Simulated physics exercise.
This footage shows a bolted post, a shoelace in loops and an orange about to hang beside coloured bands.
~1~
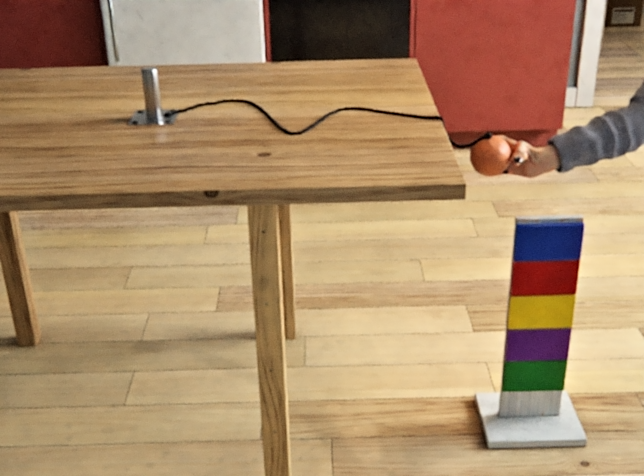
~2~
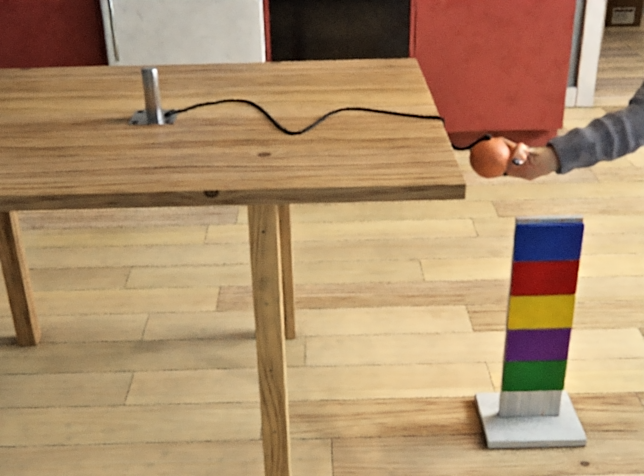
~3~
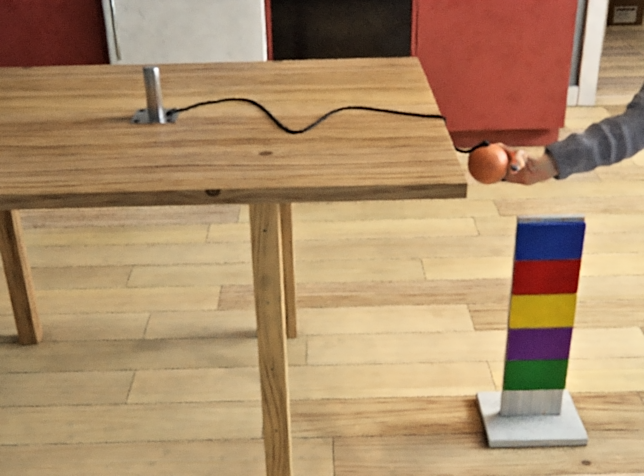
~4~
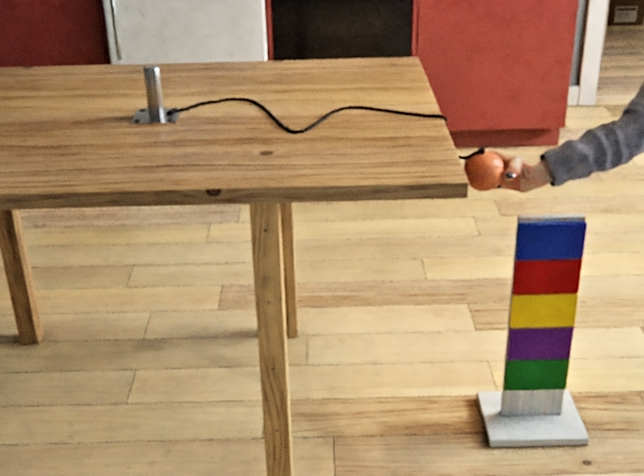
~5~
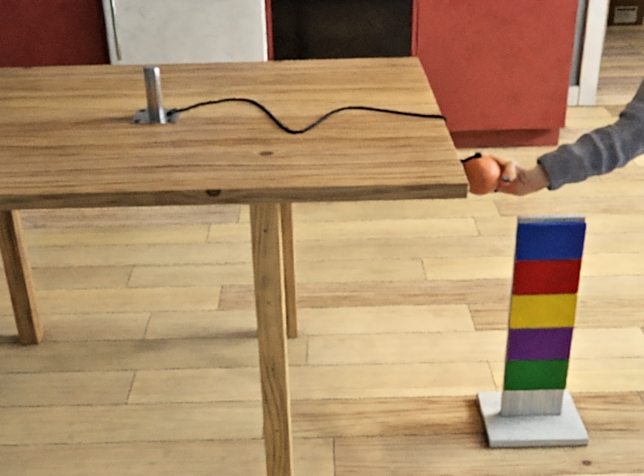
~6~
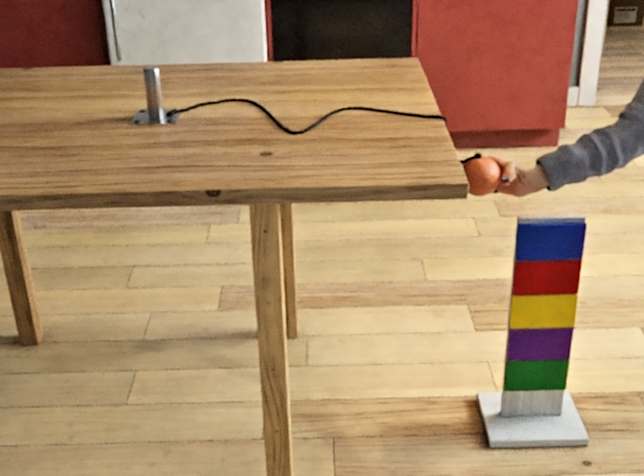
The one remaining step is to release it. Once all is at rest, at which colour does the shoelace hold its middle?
At yellow.
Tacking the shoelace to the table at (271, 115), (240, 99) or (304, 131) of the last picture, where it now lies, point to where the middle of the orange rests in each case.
That would be (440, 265) for the first, (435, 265) for the second and (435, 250) for the third.
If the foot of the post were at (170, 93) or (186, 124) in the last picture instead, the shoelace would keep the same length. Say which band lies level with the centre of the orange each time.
For the first it would be yellow, for the second purple.
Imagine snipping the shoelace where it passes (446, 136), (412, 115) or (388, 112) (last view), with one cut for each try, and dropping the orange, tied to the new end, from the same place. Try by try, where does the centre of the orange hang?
In order, roughly (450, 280), (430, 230) and (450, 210).
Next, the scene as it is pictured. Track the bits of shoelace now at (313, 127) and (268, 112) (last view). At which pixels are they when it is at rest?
First one close to (406, 121), second close to (309, 119).
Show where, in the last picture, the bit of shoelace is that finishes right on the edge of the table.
That spot lies near (329, 115).
Soon after, orange near (404, 303); level with yellow.
After that, orange near (459, 318); level with yellow.
In the end, orange near (441, 318); level with yellow. The shoelace holds its middle at yellow.
